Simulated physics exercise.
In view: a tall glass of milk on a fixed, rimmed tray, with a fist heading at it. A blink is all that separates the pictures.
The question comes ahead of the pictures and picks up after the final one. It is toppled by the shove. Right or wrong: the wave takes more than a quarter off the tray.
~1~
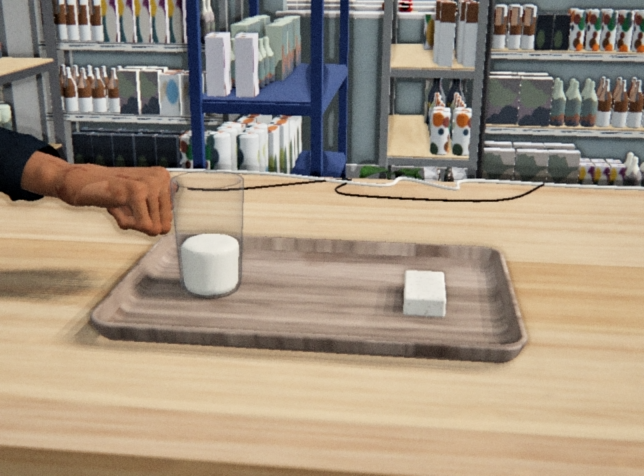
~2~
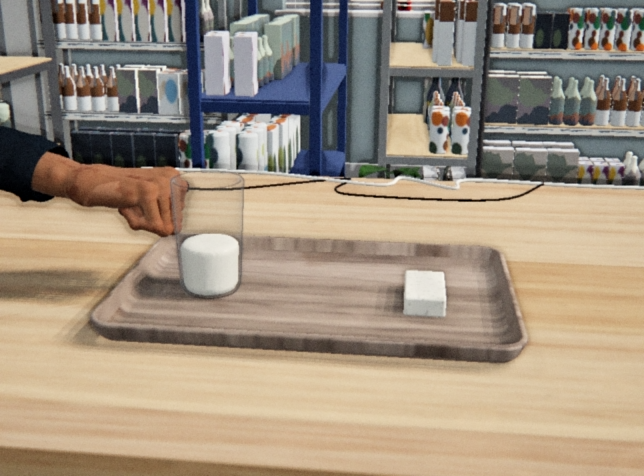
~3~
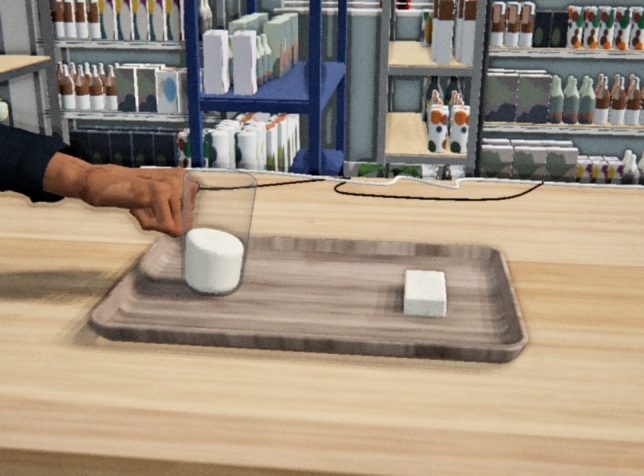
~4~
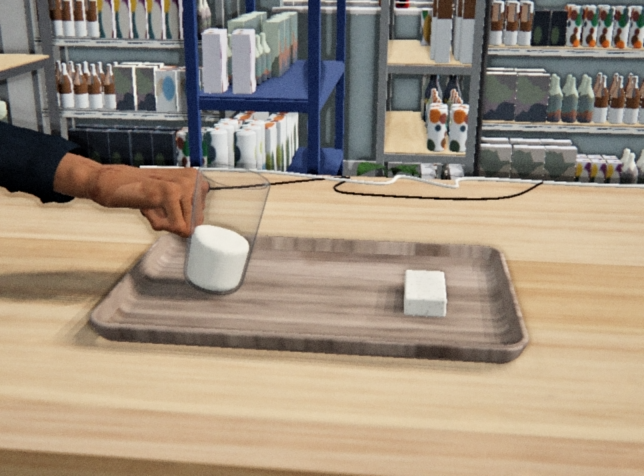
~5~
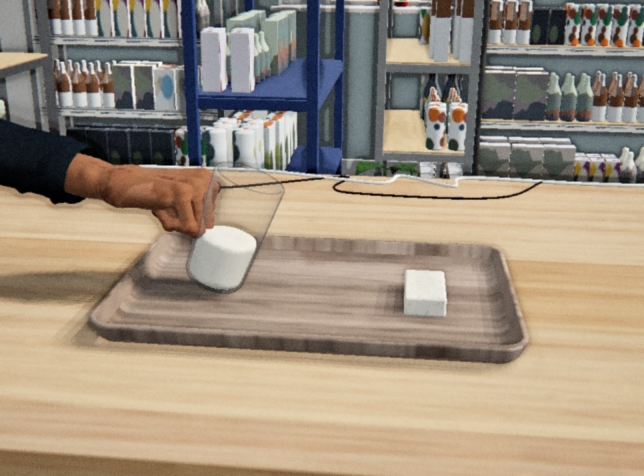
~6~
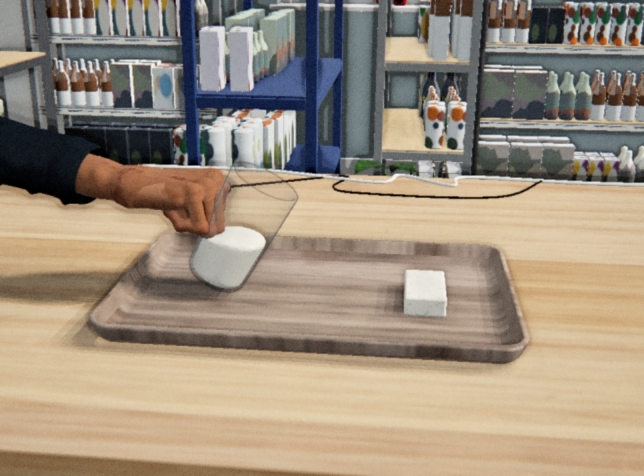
Wrong.
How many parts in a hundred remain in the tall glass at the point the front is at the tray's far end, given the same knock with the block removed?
50 %.
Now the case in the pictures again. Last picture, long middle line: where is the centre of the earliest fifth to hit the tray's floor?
Landing point, centre line: Approx. (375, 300).
A moment on, the tall glass is falling and 100 per cent is in the glass, 0 on the tray and 0 above or beyond its rim.
Next, the tall glass lies on its side and 84 per cent is in the glass, 13 on the tray and 2 above or beyond its rim.
Then the tall glass lies on its side and 42 per cent is in the glass, 42 on the tray and 17 above or beyond its rim.
Later the tall glass lies on its side and 22 per cent is in the glass, 73 on the tray and 5 above or beyond its rim.
Finally, 95 per cent is held by tray and glass, 5 is off the tray.
